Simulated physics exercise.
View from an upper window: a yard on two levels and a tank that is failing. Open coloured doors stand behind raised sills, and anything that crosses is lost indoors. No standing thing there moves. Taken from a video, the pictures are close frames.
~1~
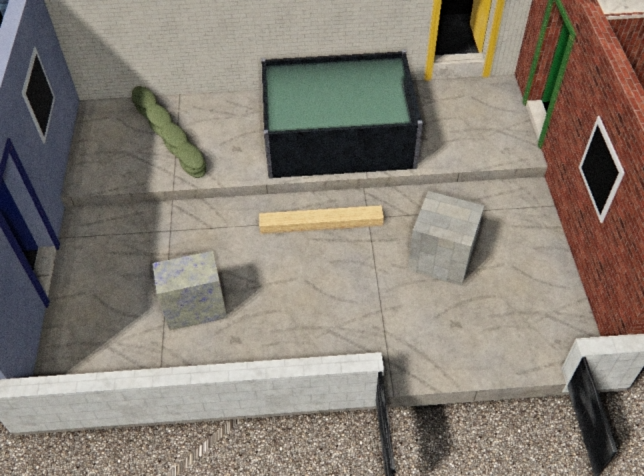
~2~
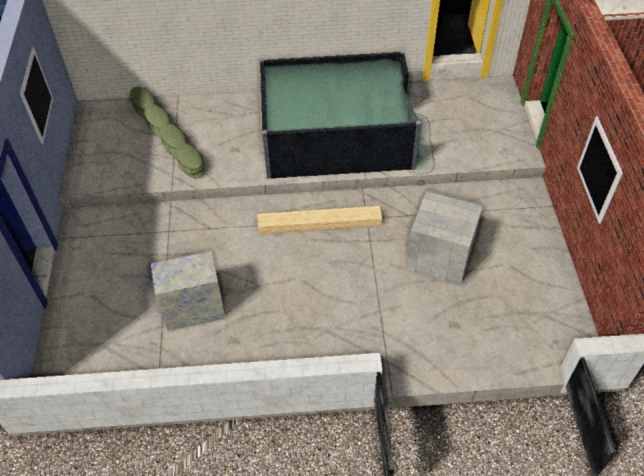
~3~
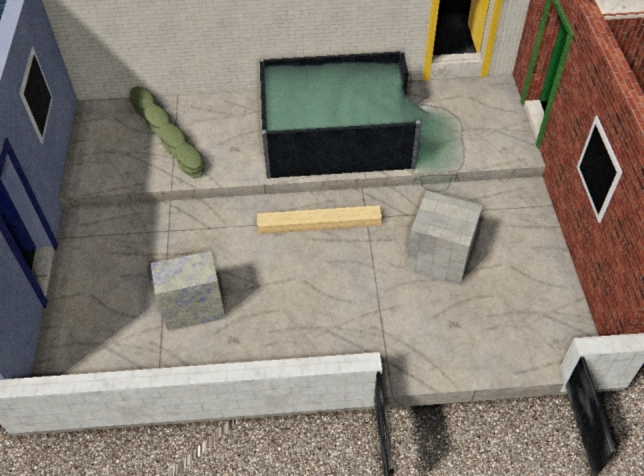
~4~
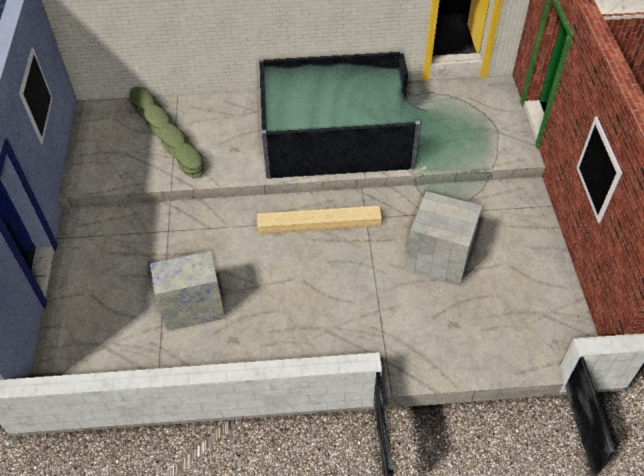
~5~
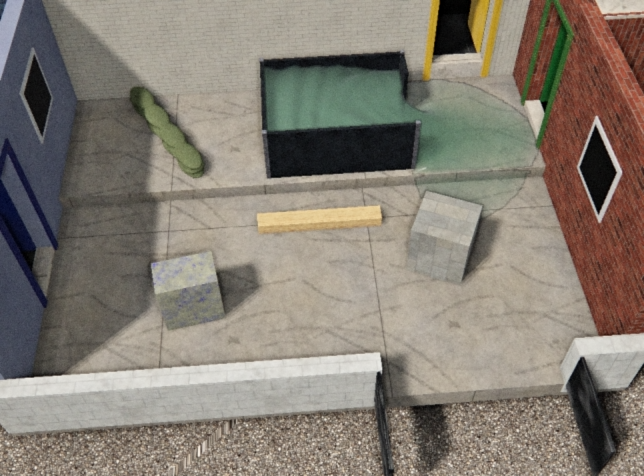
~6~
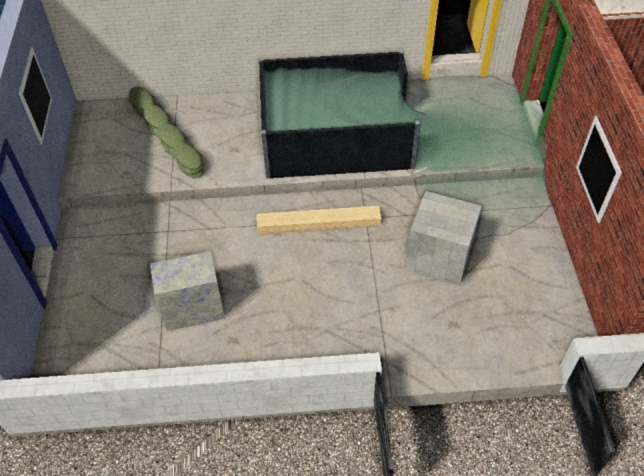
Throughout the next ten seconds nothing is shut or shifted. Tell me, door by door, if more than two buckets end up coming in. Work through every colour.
At the yellow door, no, two at most. At the blue door, no, two at most. At the green door, yes, more than two.
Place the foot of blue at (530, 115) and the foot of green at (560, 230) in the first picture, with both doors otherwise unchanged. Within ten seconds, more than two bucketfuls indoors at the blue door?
Checking it alone, the blue door overshoots.
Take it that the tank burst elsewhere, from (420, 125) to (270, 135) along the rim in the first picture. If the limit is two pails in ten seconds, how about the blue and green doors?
The blue one crosses the line and the green one remains shy of it, I think.
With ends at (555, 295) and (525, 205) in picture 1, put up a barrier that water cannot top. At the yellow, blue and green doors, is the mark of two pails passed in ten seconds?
Going through them in order, the yellow door remains below the mark, the blue door remains below the mark and the green door gets past the mark.
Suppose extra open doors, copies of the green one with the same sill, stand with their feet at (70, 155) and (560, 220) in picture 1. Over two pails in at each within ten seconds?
Lab note - first stays short of the line, second crosses the line.
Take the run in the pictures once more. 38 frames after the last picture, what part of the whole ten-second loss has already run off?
I'd estimate close to 75 per cent.
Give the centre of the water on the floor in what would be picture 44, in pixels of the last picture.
The water's middle lies around (396, 176).
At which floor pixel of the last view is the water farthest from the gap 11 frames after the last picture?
My guess is roughly (596, 364).
A moment on, water covers 20 % of the floor; the yellow door wet at the sill, nothing in, the blue door not reached, the green door far over two buckets in.
Next, water covers 25 % of the floor; the yellow door wet at the sill, nothing in, the blue door not reached, the green door far over two buckets in.
Then, water covers 35 % of the floor; the yellow door wet at the sill, nothing in, the blue door not reached, the green door far over two buckets in.
Later, water covers 55 % of the floor; the yellow door wet at the sill, nothing in, the blue door not reached, the green door far over two buckets in.
In the end, water covers 75 % of the floor; the yellow door wet at the sill, nothing in, the blue door wet at the sill, nothing in, the green door far over two buckets in.
